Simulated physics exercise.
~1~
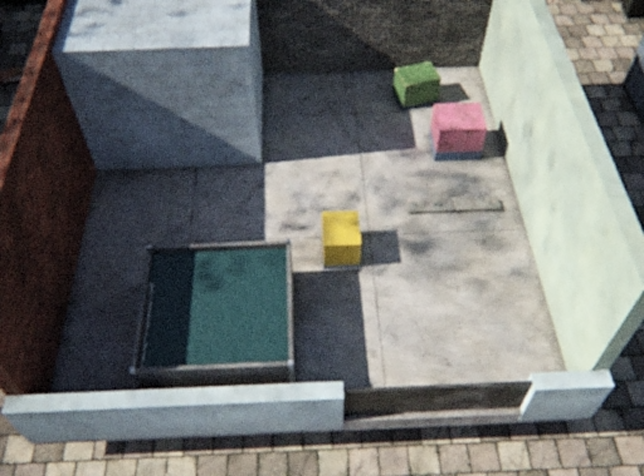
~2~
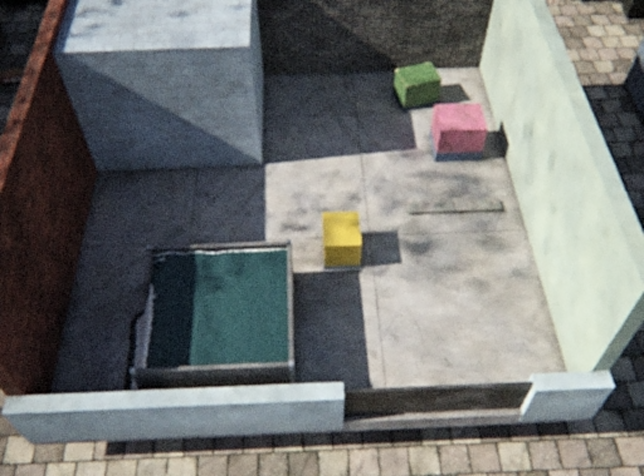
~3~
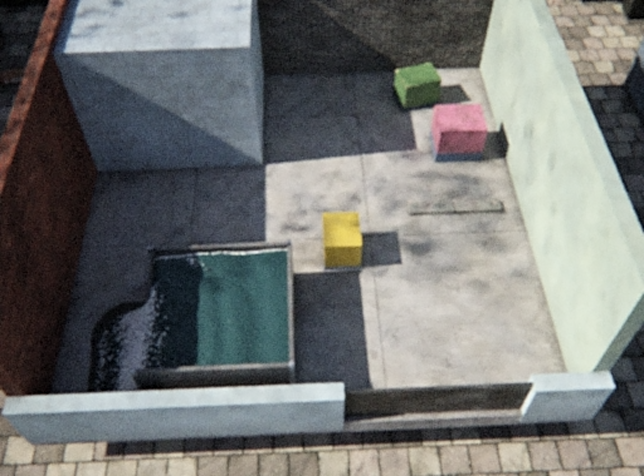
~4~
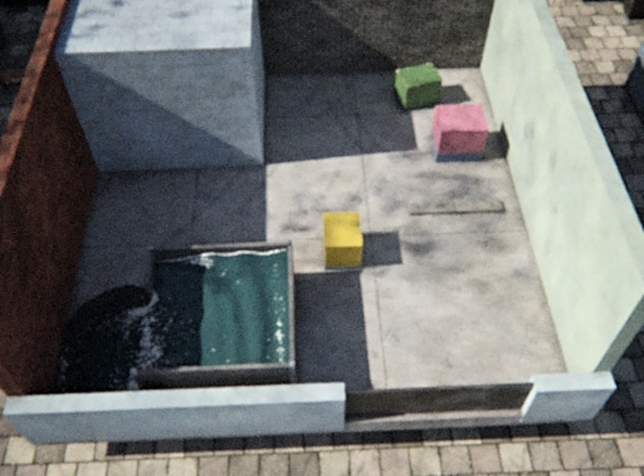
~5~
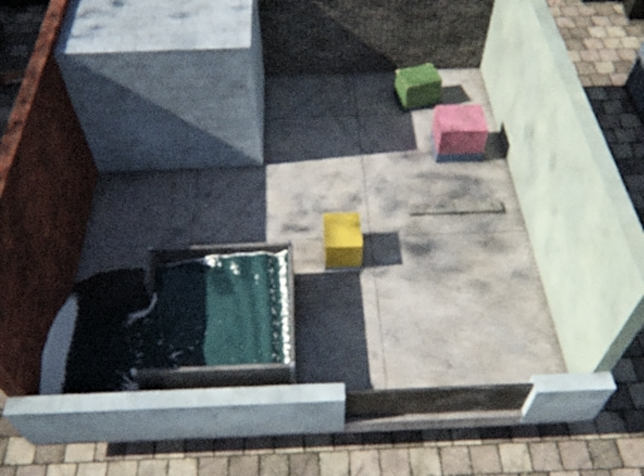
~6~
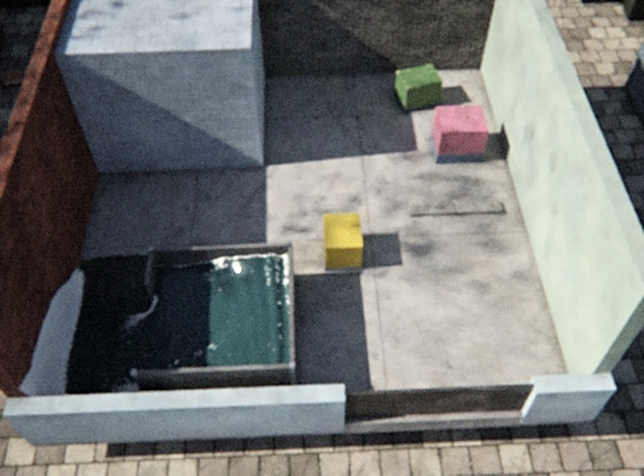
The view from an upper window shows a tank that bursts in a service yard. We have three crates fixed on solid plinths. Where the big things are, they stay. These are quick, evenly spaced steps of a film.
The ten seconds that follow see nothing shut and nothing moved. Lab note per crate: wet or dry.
In the end the yellow crate has too short a plinth; the pink crate has a tall enough plinth; the green crate has too short a plinth.
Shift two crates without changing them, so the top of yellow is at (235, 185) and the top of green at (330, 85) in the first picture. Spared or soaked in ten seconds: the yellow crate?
In short: Yellow takes water.
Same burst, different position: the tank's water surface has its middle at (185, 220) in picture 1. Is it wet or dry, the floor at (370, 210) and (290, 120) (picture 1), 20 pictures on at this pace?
Submerged, then untouched.
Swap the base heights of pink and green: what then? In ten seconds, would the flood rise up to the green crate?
Note: Green crate is left dry.
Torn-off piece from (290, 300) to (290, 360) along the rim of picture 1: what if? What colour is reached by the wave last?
That would be the crate marked green.
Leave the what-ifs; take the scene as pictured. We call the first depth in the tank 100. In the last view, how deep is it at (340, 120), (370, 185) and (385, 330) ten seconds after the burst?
Going in order, roughly 4, 4 and 10 %.
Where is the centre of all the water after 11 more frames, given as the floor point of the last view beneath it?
That puts it at around (160, 322).
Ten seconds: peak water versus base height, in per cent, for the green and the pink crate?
The first comes to 160 per cent and the second to 60 per cent.
A moment on, water covers 15 % of the floor; the yellow crate not reached, the pink crate not reached, the green crate not reached.
Next, water covers 25 % of the floor; the yellow crate not reached, the pink crate not reached, the green crate not reached.
Then, water covers 50 % of the floor; the yellow crate water round its plinth, the pink crate water round its plinth, the green crate not reached.
Later, water covers 80 % of the floor; the yellow crate water round its plinth, the pink crate water round its plinth, the green crate water round its plinth.
In the end, water covers 95 % of the floor; the yellow crate was topped, the pink crate stayed above the water, the green crate was topped.
